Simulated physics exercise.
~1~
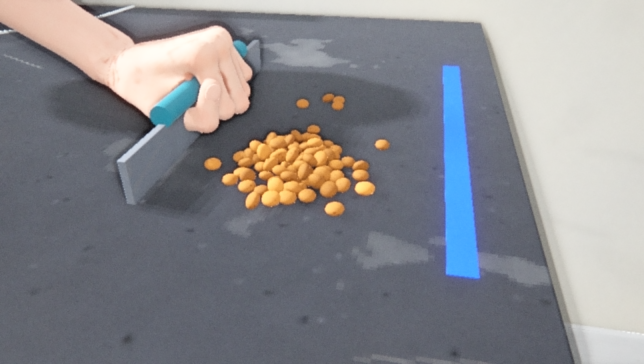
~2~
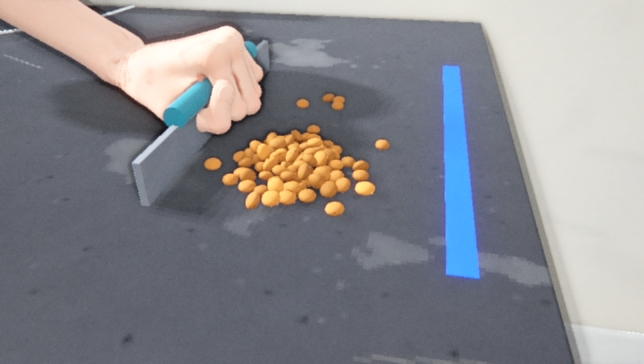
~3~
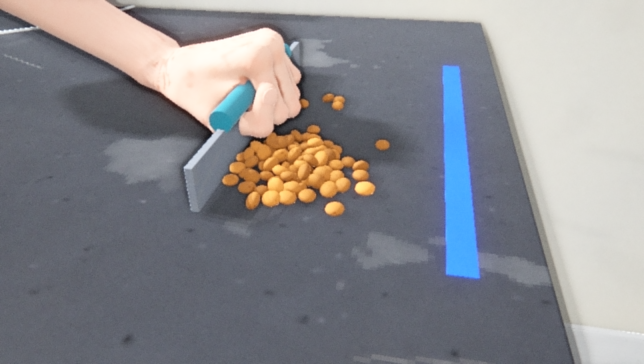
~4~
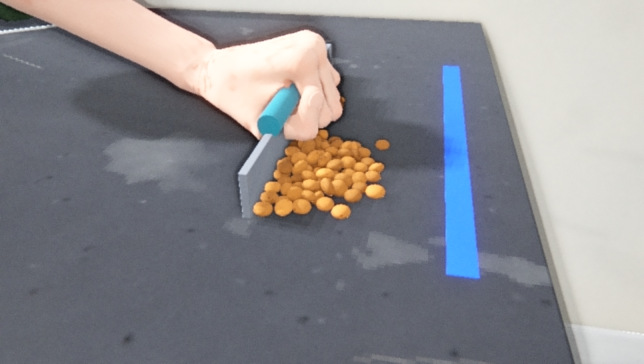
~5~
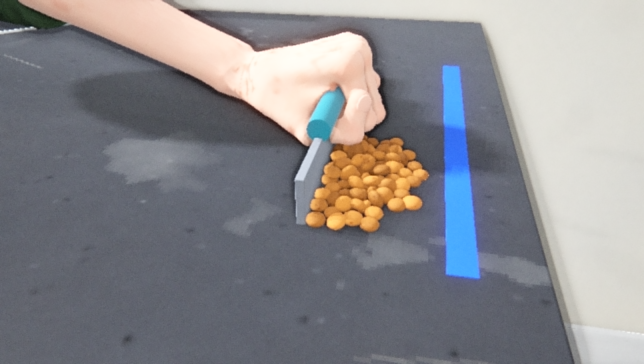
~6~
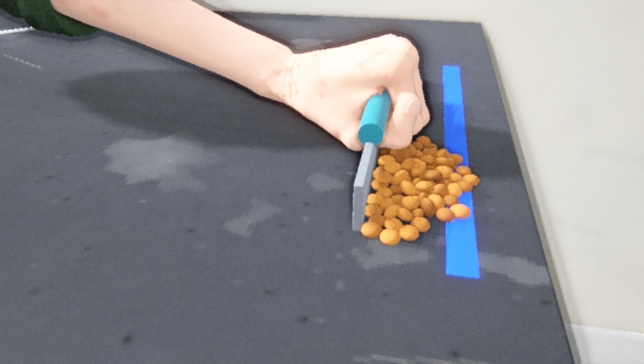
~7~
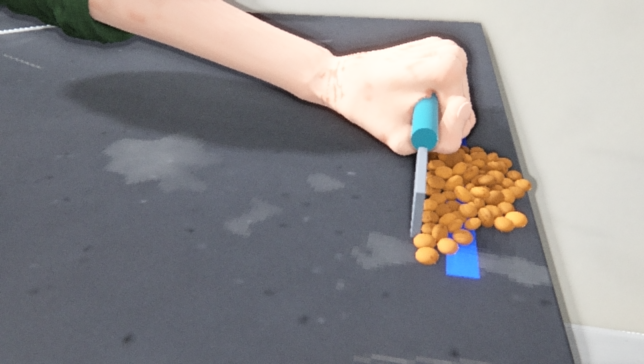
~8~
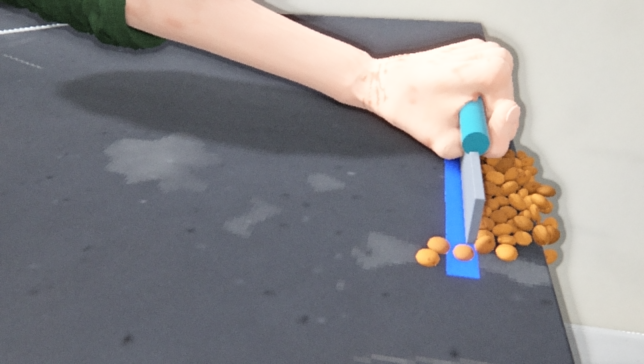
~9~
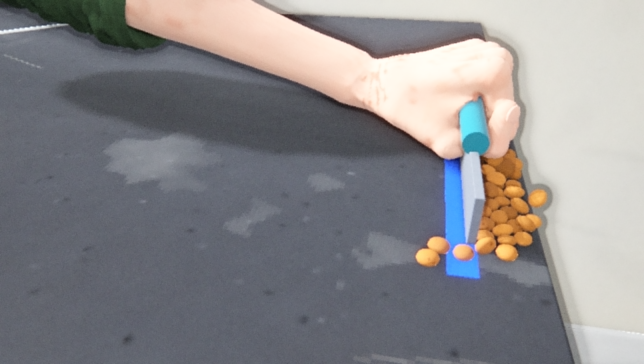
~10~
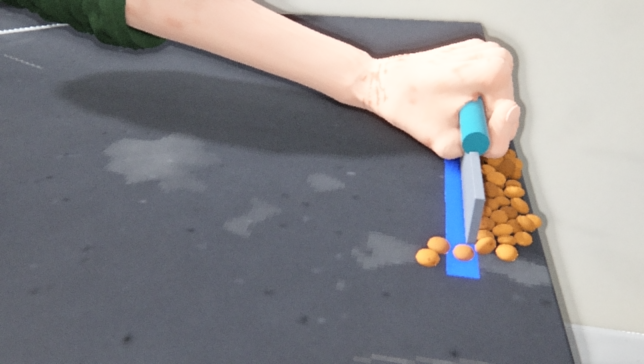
A hand holding a scraper with a teal handle pushed a pile of small orange-brown pieces rightward across a dark tabletop and stopped at the blue tape, where some pieces dropped over the edge while the rest settled, a few left behind the blade.
